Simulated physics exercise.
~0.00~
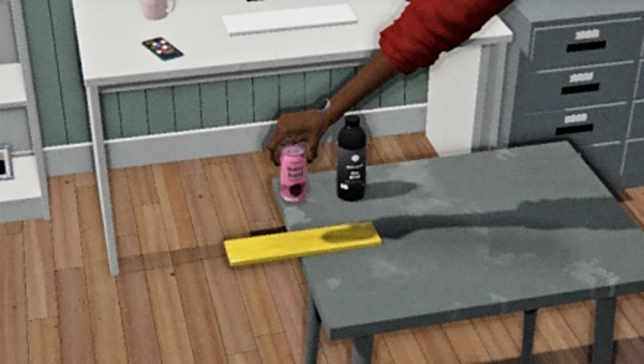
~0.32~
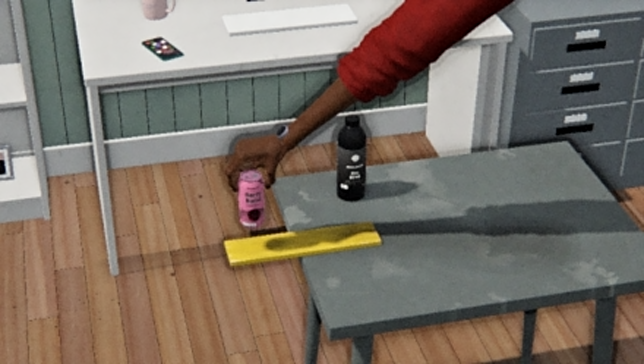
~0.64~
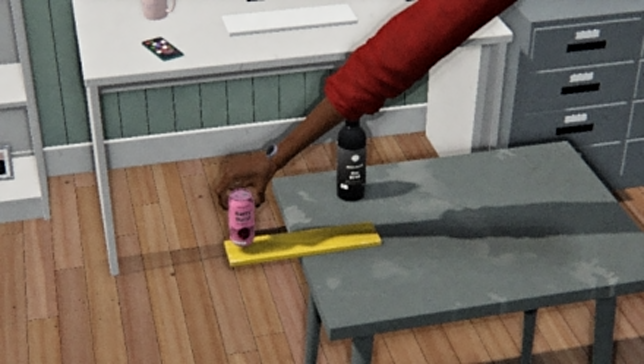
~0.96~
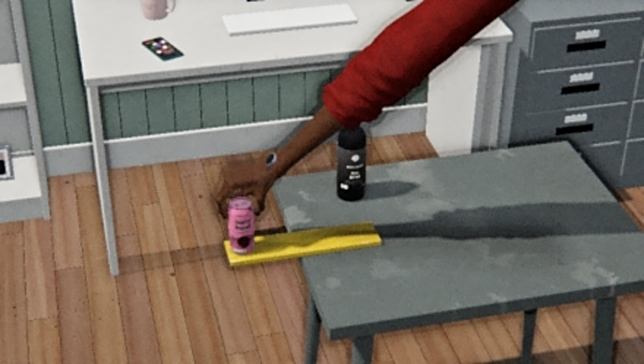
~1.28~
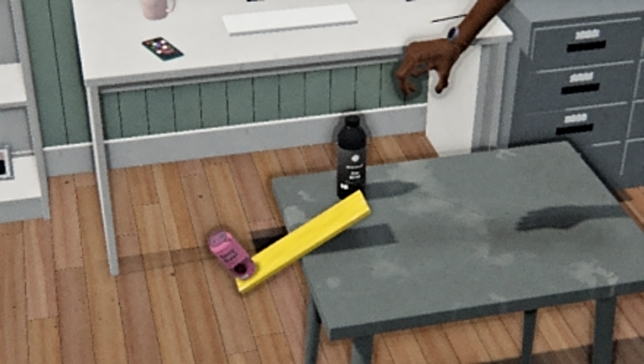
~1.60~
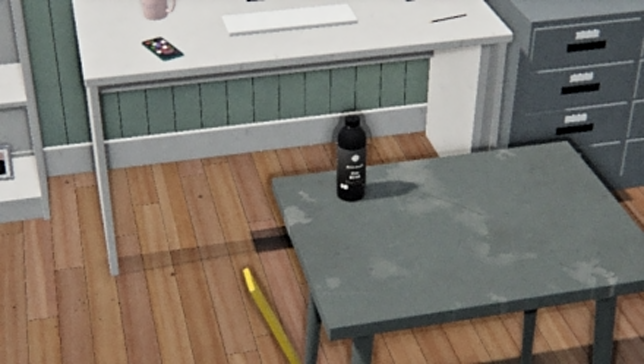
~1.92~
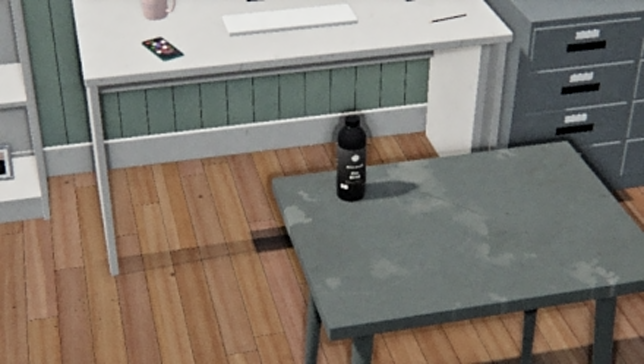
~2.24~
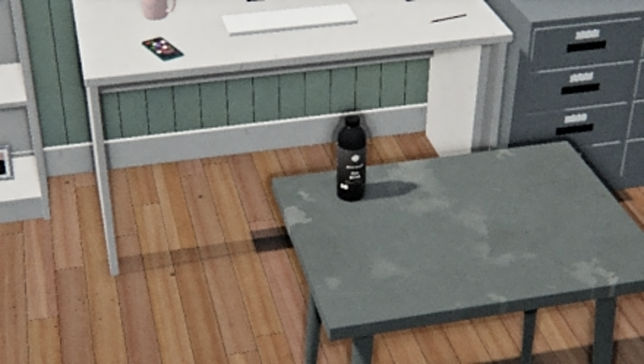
A hand setting a pink can on the overhanging end of a yellow plank, which tips off the table with it.
